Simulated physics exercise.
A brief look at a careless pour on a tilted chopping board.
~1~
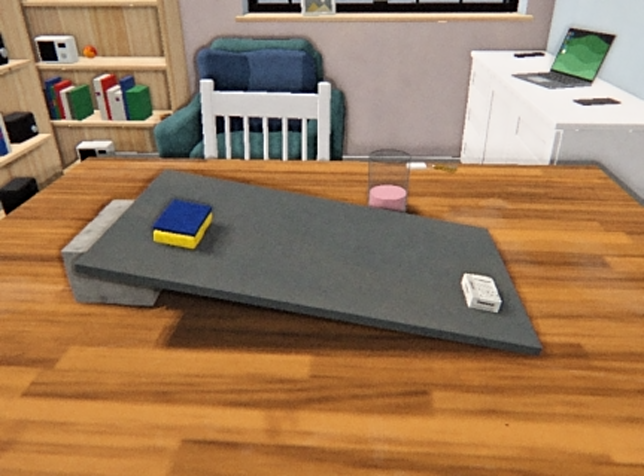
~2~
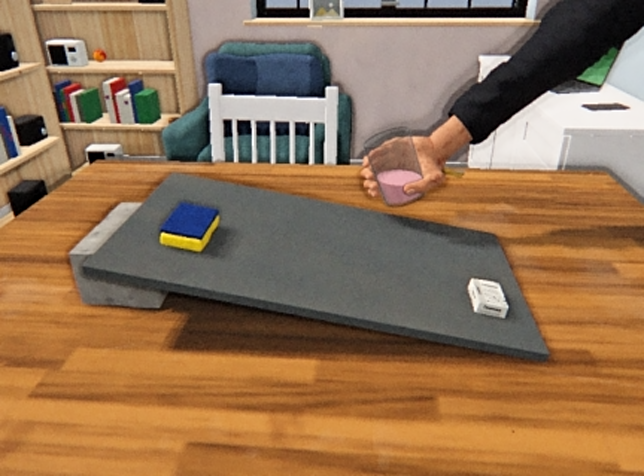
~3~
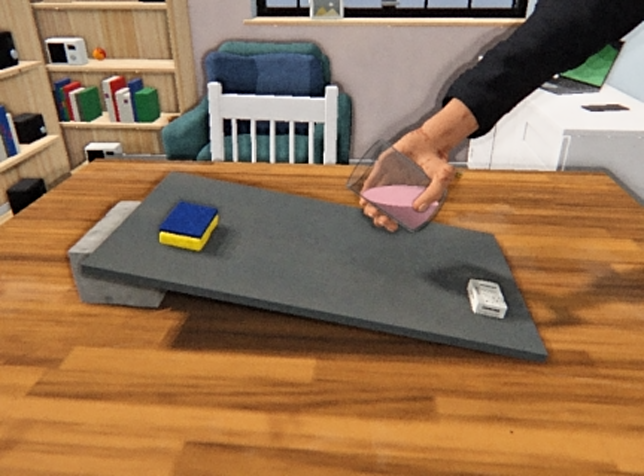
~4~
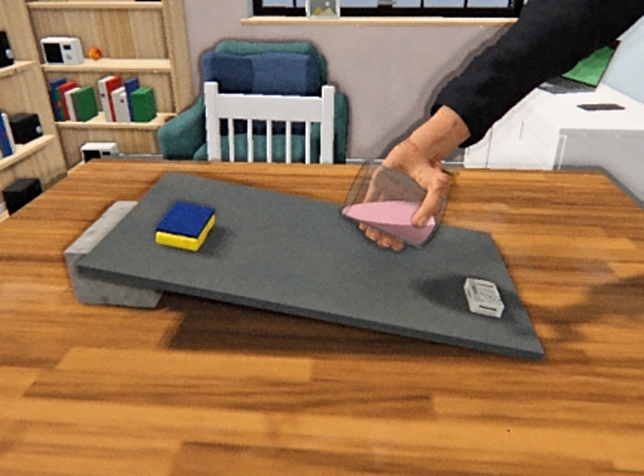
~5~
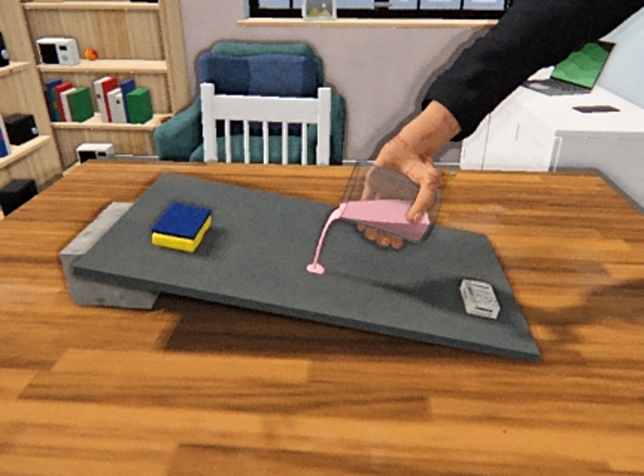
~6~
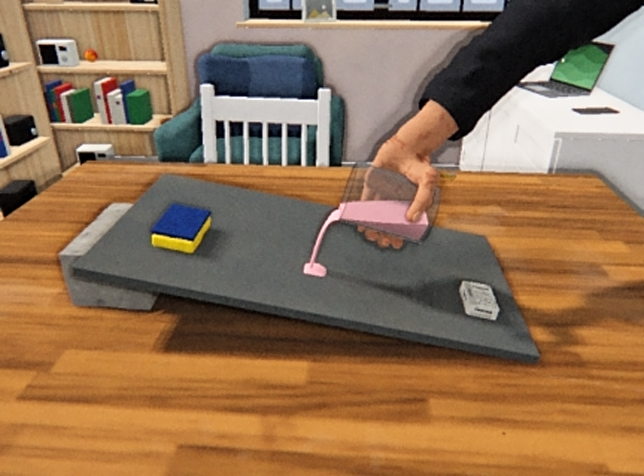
A hand picked up a tumbler of pink liquid from behind a sloping grey board, tilted it over to the left, and poured a thin stream onto the board between a sponge and a little carton.
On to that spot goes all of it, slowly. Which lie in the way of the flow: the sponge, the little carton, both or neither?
Sponge: Out of the way, little carton: In the way.
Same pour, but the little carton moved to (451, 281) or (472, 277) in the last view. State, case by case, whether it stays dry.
Try one: It gets hit. Try two: It gets hit.
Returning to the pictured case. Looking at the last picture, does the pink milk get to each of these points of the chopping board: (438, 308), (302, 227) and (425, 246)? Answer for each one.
I'd call the first one covered, the middle one safe and the final one safe.
A moment on, it runs down to the right; the sponge is untouched; the little carton is untouched.
Further on, it runs down to the right and off the end; the sponge is untouched; the little carton is reached.
When it is over, it runs down to the right and off the end; the sponge is untouched; the little carton is reached.
